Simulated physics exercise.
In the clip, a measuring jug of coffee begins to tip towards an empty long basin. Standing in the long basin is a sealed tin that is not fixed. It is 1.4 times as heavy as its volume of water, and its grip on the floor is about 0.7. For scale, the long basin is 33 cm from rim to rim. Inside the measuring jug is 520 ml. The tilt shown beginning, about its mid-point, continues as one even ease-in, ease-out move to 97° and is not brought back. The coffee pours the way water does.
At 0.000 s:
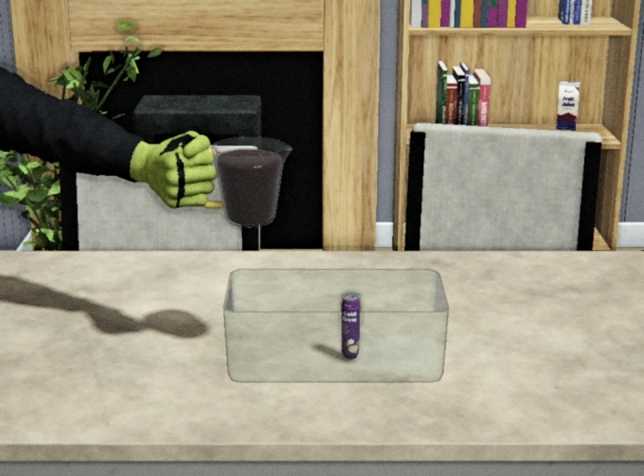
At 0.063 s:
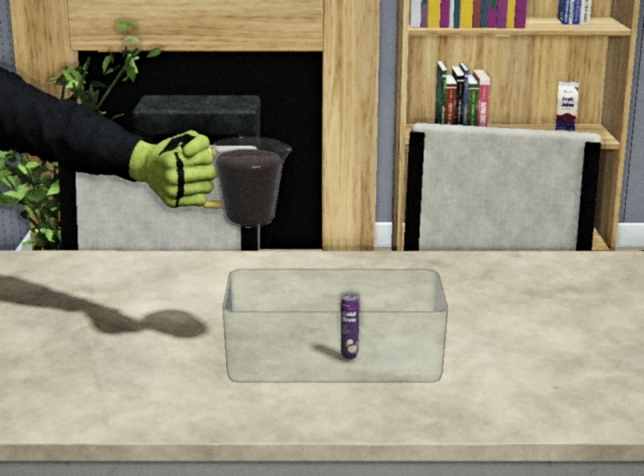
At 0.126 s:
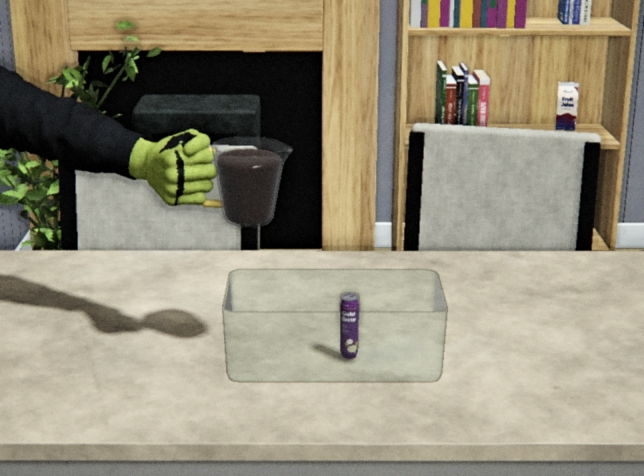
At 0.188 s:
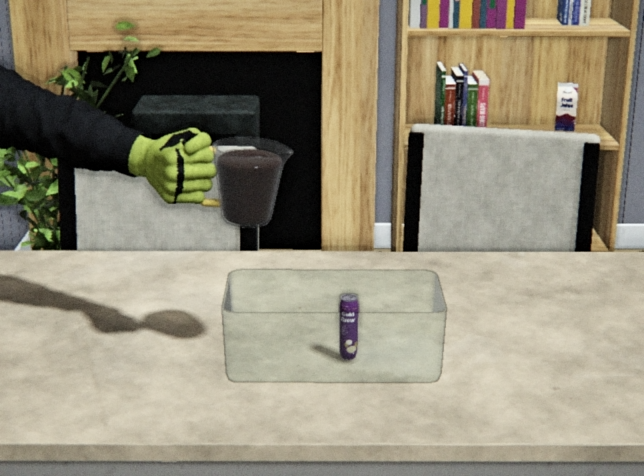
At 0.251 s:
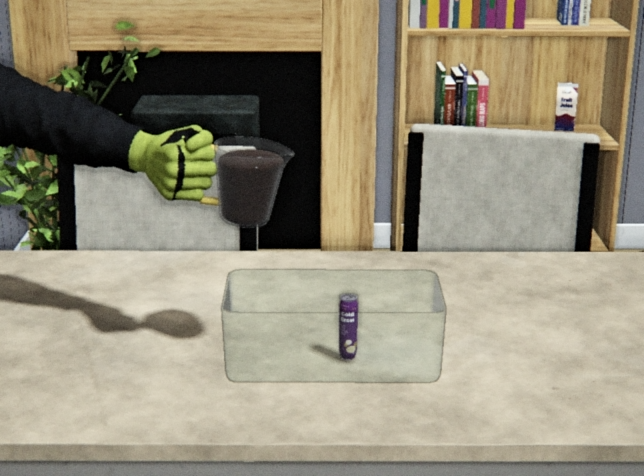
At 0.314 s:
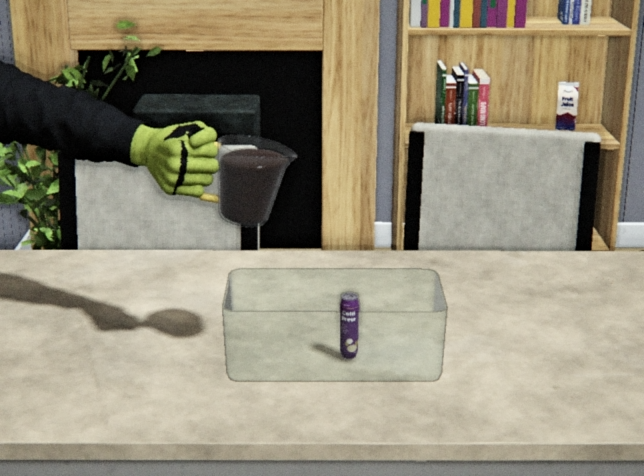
Dining room, a green-gloved hand slightly tilting a jug of dark liquid rightward above a clear basin with a purple tin inside.
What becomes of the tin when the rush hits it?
Tipped over.
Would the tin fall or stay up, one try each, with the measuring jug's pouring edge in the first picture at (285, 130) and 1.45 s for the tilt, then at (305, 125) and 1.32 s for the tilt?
First it tips over; then it stays on its base.
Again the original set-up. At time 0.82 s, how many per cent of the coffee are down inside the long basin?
Roughly 4 percent of it.
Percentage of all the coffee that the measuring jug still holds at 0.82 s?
I'd put it near 80 percent.
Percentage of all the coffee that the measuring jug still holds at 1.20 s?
Near 30 in a hundred.
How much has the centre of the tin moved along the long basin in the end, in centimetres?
The tin's middle ends up about 7.0 cm along the basin.
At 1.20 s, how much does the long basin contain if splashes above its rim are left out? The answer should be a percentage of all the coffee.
Around 48 parts in a hundred.
By 0.82 s the tilt is 55° and 80 per cent is still to pour; the tin stands where it began.
By 1.20 s the tilt is 87° and 30 per cent is still to pour; the tin stands where it began.
By 1.59 s the tilt is 97° and 2 per cent is still to pour; the tin lies on its side.
By 2.01 s the tilt is 97° and 0 per cent is still to pour; the tin lies on its side.
At rest the tin lies on its side.
